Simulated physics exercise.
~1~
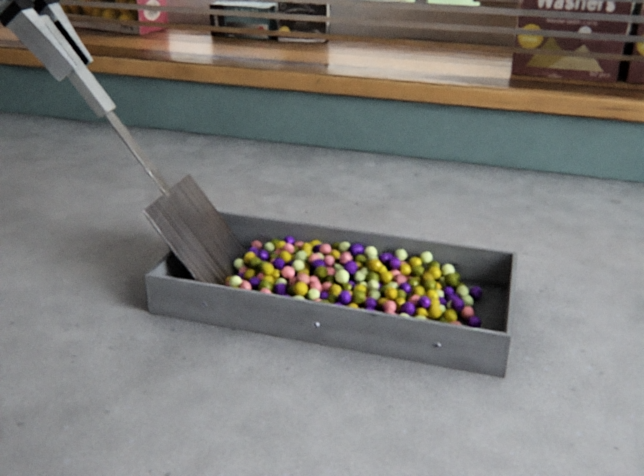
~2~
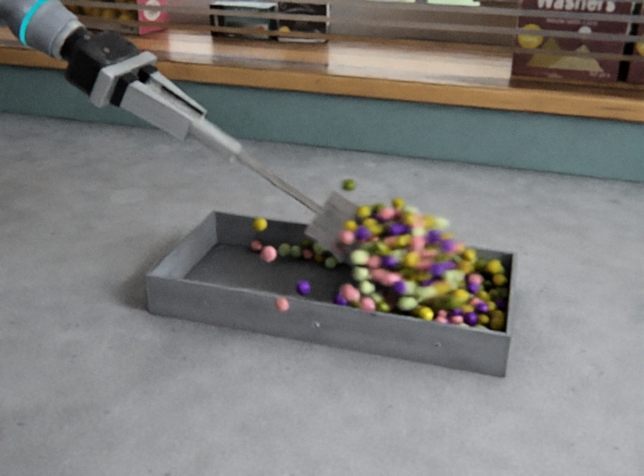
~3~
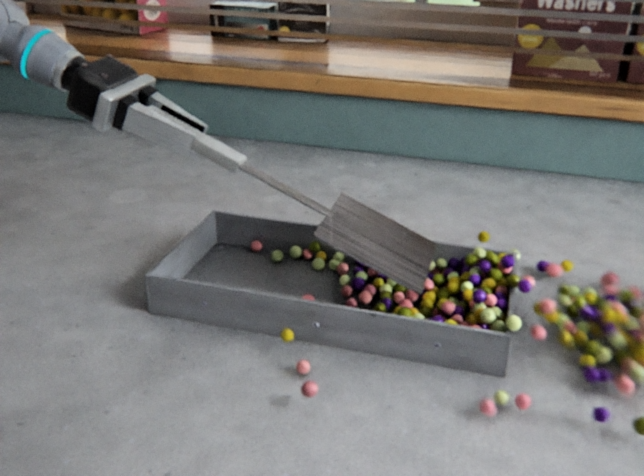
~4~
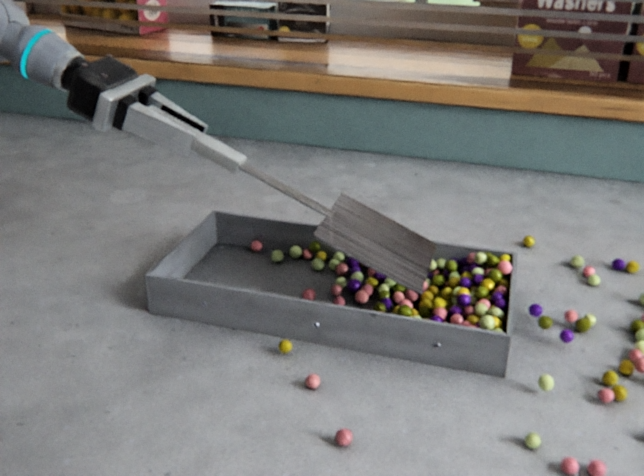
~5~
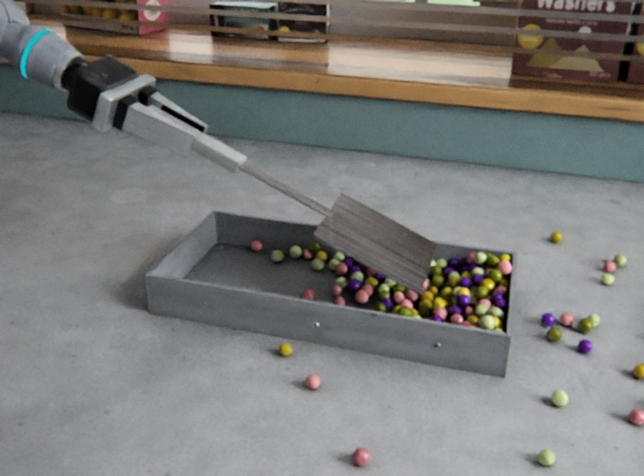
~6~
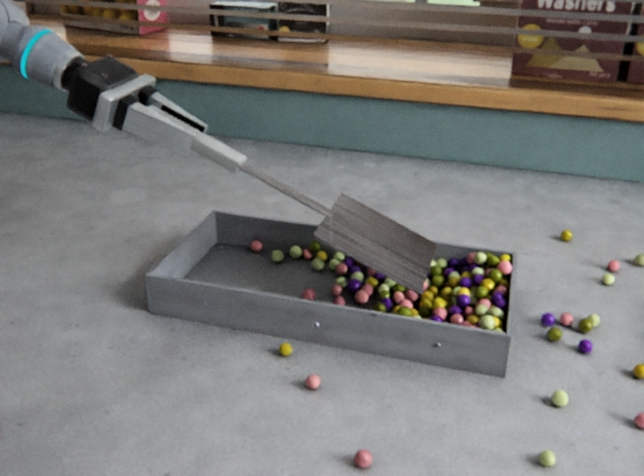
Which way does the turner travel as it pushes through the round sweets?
The turner moves to the right, going from the left end of the tray toward the right end.
